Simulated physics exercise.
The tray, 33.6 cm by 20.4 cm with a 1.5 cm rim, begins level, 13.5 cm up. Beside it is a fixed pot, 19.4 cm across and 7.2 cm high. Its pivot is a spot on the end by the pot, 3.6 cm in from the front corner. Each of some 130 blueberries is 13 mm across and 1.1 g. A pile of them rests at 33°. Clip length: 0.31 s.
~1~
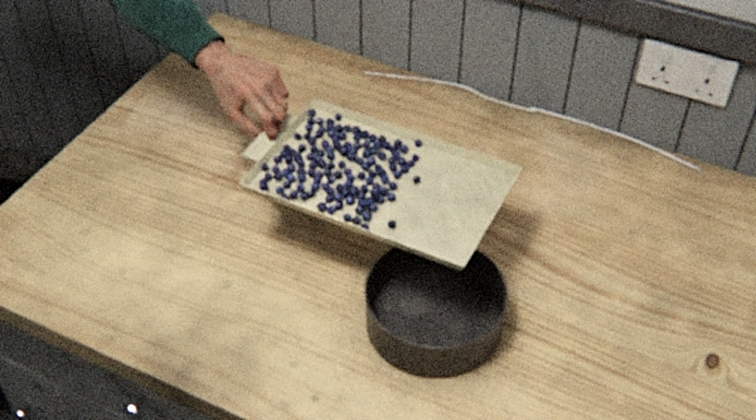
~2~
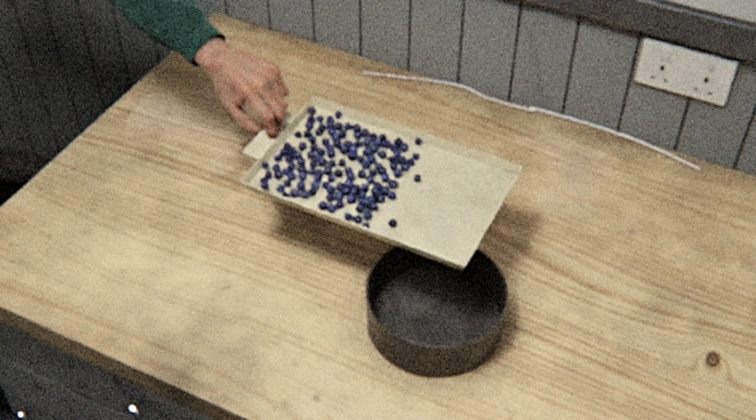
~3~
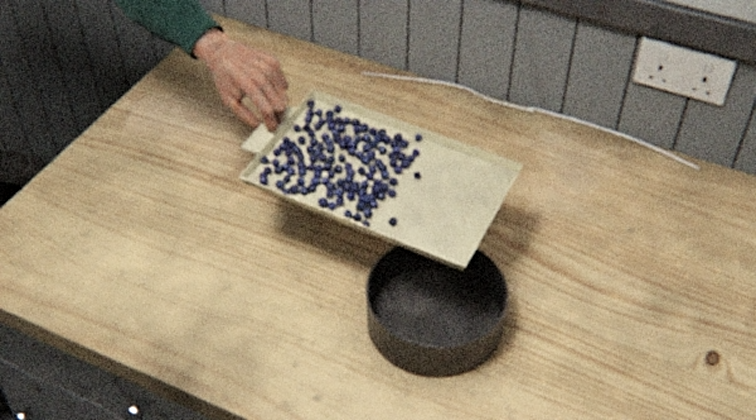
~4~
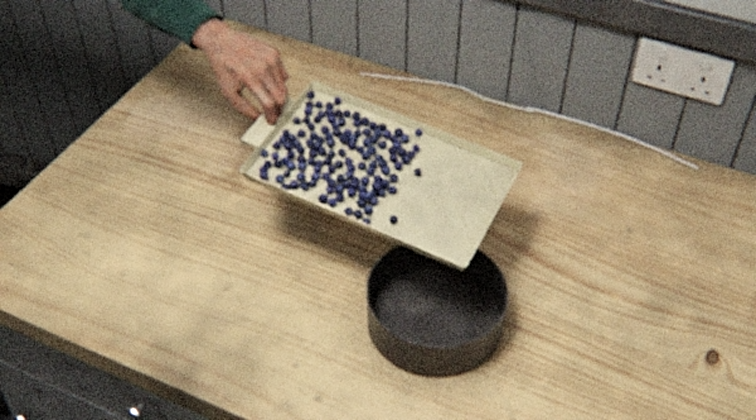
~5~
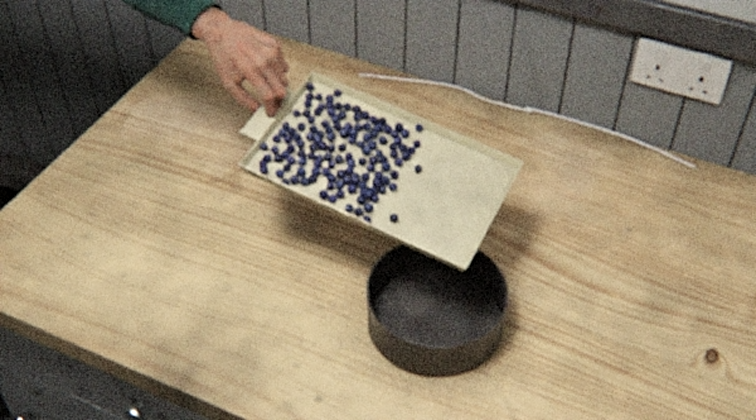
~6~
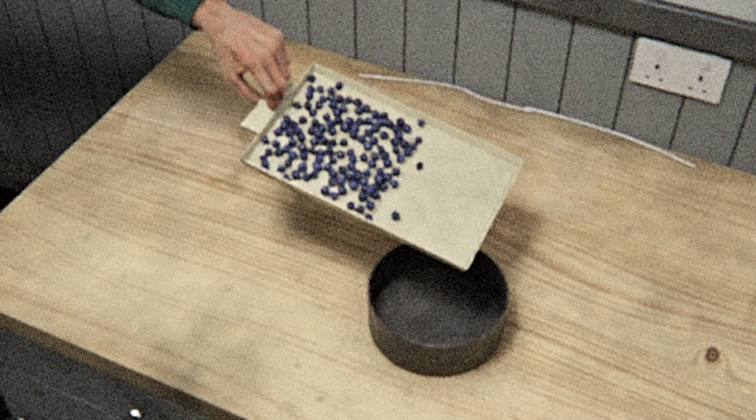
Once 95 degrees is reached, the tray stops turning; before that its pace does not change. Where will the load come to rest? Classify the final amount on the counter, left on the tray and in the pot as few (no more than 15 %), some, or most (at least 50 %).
Counter: Some. Tray: Few. Pot: Most.
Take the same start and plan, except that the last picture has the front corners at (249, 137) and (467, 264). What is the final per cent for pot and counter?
Pot 35 % / counter 65 %.
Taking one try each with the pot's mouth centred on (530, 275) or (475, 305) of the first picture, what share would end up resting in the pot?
Estimates: 45 in a hundred and 95 in a hundred.
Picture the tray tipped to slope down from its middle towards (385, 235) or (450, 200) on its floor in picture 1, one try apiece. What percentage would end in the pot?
First try: About 65 percent; second try: About 15 percent.
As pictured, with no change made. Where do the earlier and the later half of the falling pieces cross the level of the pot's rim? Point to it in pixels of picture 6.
(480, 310) or so first, later (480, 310).
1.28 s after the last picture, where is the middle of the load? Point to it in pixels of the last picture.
Somewhere about (458, 224) in the last view.
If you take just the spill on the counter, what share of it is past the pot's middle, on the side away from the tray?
I'd put it at close to 100 per cent.
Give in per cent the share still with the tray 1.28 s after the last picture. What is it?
It works out to near 90 per cent of the load.
Then, 0.77 s after the last picture, tilt 51 degrees; the tray holds 90 %, the pot 5 %.
Then, 1.28 s after the last picture, tilt 76 degrees; the tray holds 90 %, the pot 10 %.
Then, 1.86 s after the last picture, tilt 95 degrees; the tray holds 25 %, the pot 35 %.
In the end, counter 35 %, tray 0 %, pot 65 %.
